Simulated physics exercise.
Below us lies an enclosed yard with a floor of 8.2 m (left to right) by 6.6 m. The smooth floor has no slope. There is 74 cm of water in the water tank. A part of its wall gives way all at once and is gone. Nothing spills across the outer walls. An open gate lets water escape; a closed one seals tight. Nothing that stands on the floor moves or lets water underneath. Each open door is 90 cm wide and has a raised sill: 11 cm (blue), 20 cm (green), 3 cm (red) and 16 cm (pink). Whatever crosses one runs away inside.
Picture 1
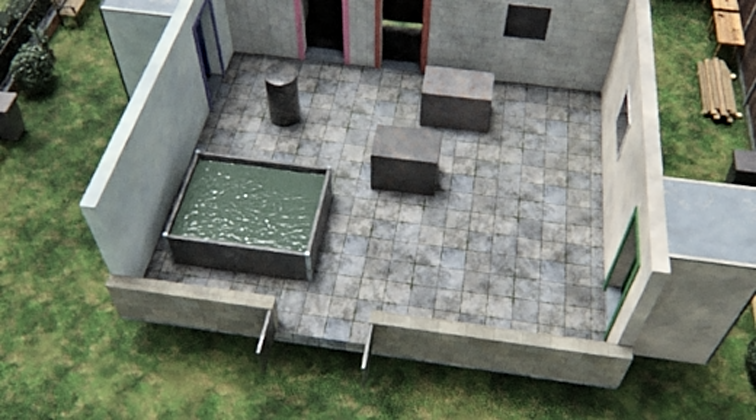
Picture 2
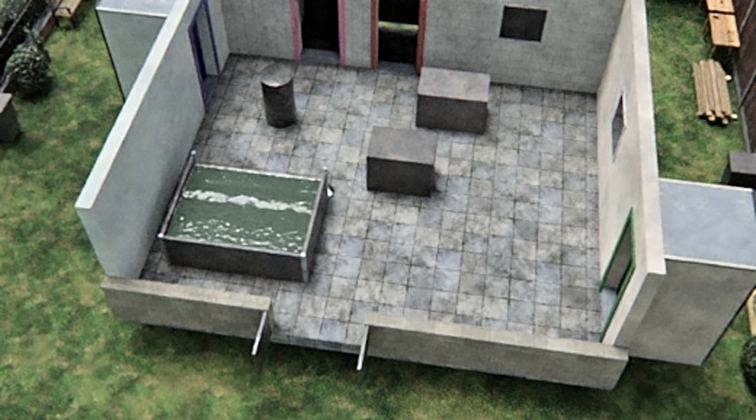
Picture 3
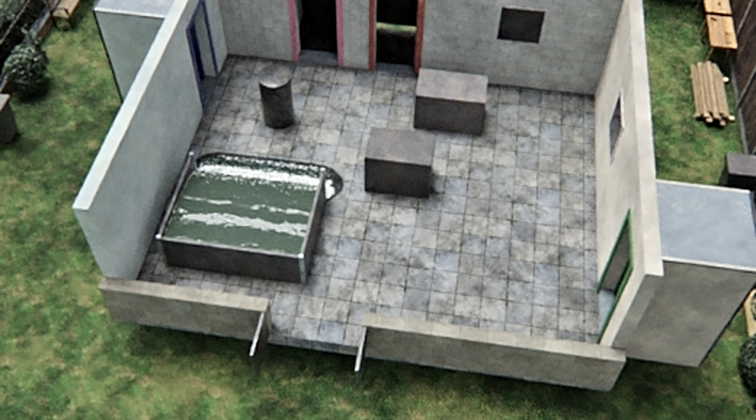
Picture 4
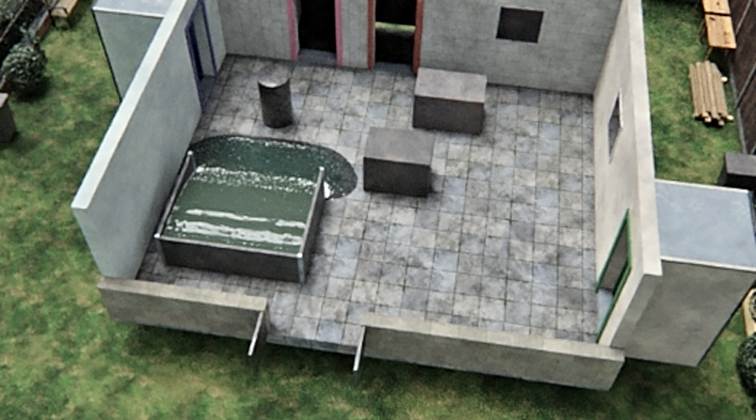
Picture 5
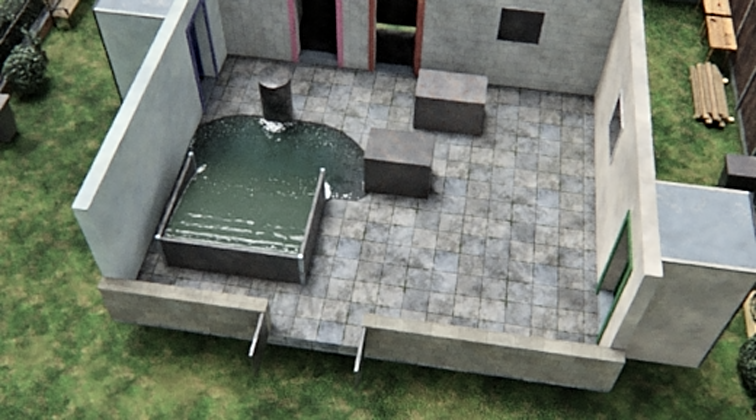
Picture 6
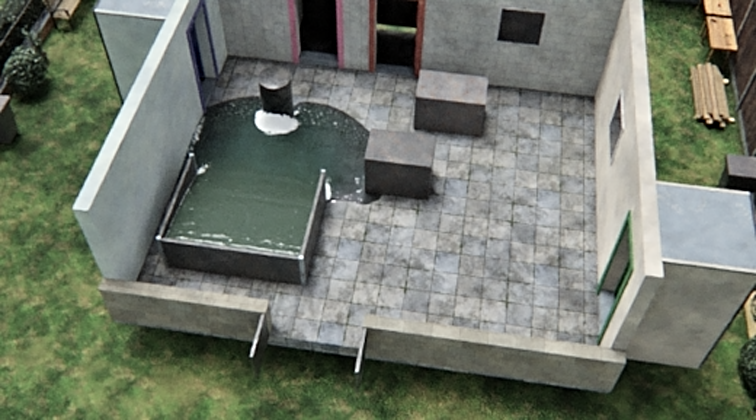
Green water surging from the far side of a rectangular tank, spreading across a grey tiled yard and washing around a dark cylinder.
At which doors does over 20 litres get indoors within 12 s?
The water let in: At the blue door it exceeds the limit; at the green door it stays under the limit; at the red door it exceeds the limit; at the pink door it goes over the limit.
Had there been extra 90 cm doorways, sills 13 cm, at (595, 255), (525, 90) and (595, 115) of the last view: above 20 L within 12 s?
In that order: Below, below, above.
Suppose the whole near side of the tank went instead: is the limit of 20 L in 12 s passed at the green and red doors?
Against that limit: Green below, red not over.
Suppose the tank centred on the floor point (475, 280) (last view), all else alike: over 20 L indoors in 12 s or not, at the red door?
Against that limit: Red past it.
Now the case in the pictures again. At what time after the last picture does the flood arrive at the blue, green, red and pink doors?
Blue 0.1 s, green 5.5 s, red 0.6 s, pink 0.3 s.
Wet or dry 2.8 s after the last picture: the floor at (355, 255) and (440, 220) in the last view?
In that order: Not reached, not reached.
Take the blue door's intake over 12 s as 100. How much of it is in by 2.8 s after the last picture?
About 70 per cent.
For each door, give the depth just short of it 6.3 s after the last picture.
In cm: Blue 9, green 6, red 9, pink 9.
Then, 0.7 s after the last picture water covers 30 % of the floor and is deepest (58 cm) near (227, 58); blue door 14 cm at the sill, 0 L in, green door not reached, red door 5 cm at the sill, 1 L in, pink door 19 cm at the sill, 12 L in.
Then, 1.5 s after the last picture water covers 35 % of the floor and is deepest (53 cm) near (225, 63); blue door 26 cm at the sill, 37 L in, green door not reached, red door 23 cm at the sill, 79 L in, pink door 30 cm at the sill, 35 L in.
Then, 2.8 s after the last picture water covers 45 % of the floor and is deepest (36 cm) near (415, 103); blue door 18 cm at the sill, 99 L in, green door not reached, red door 18 cm at the sill, 266 L in, pink door 17 cm at the sill, 89 L in.
Then, 6.3 s after the last picture water covers 75 % of the floor and is deepest (18 cm) near (598, 369); blue door 9 cm at the sill, 137 L in, green door 6 cm at the sill, 0 L in, red door 9 cm at the sill, 445 L in, pink door 9 cm at the sill, 91 L in.
Then, 11.3 s after the last picture water covers 100 % of the floor and is deepest (8 cm) near (576, 104); blue door 6 cm at the sill, 137 L in, green door 8 cm at the sill, 0 L in, red door 4 cm at the sill, 490 L in, pink door 6 cm at the sill, 91 L in.
